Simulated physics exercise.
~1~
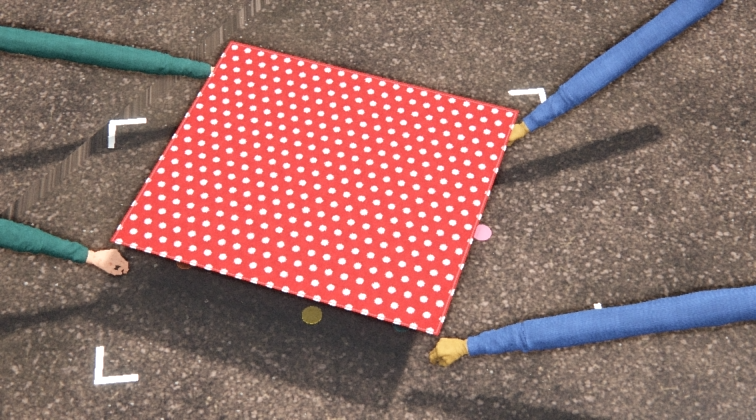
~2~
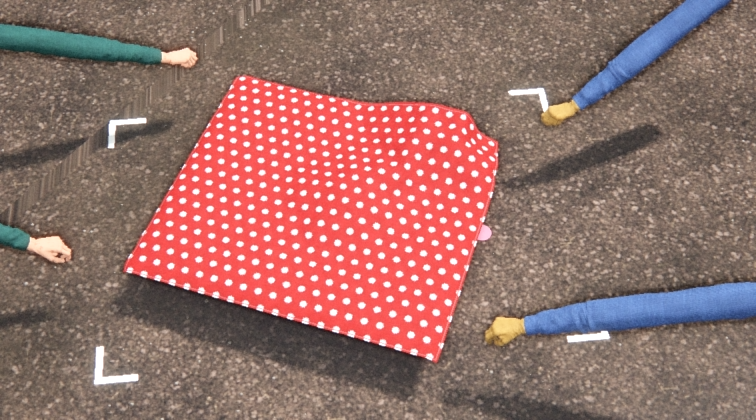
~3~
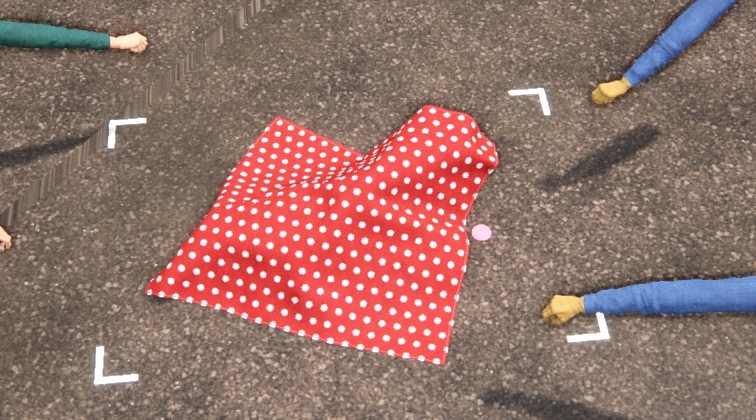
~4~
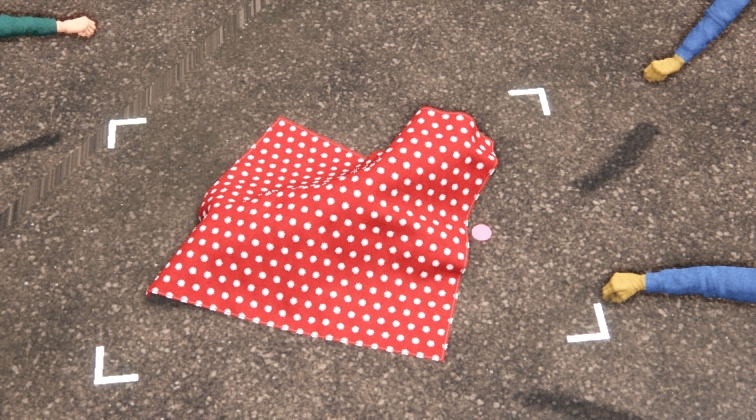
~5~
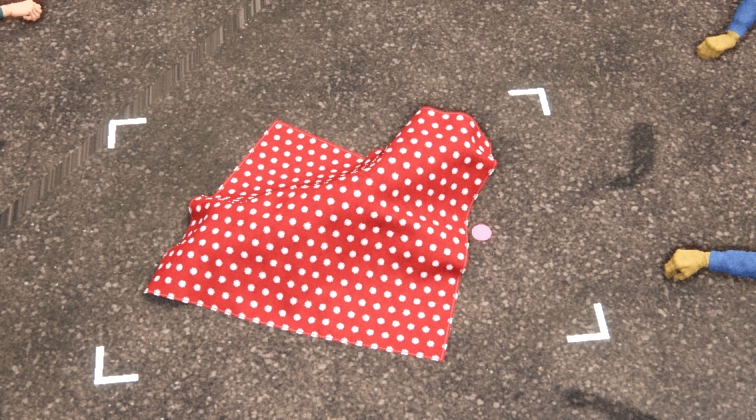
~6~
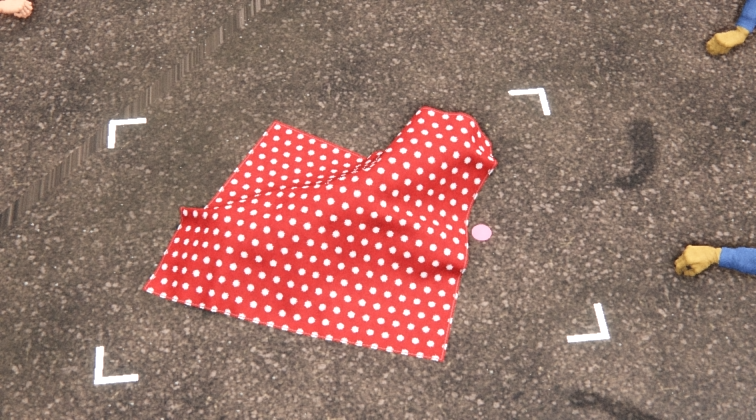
A patch of dark, rough ground marked by four white corner brackets is seen from above. Two green-sleeved arms on the left and two blue-sleeved arms with yellow gloves on the right hold a red sheet with white dots stretched flat, a small pink disc showing by its right edge and a yellowish one below it. The hands let go and draw back toward the sides as the sheet drops, covering the yellowish disc. It buckles at the upper right, then sinks into folds and humps. It ends rumpled and almost still, with the pink disc uncovered beside it.
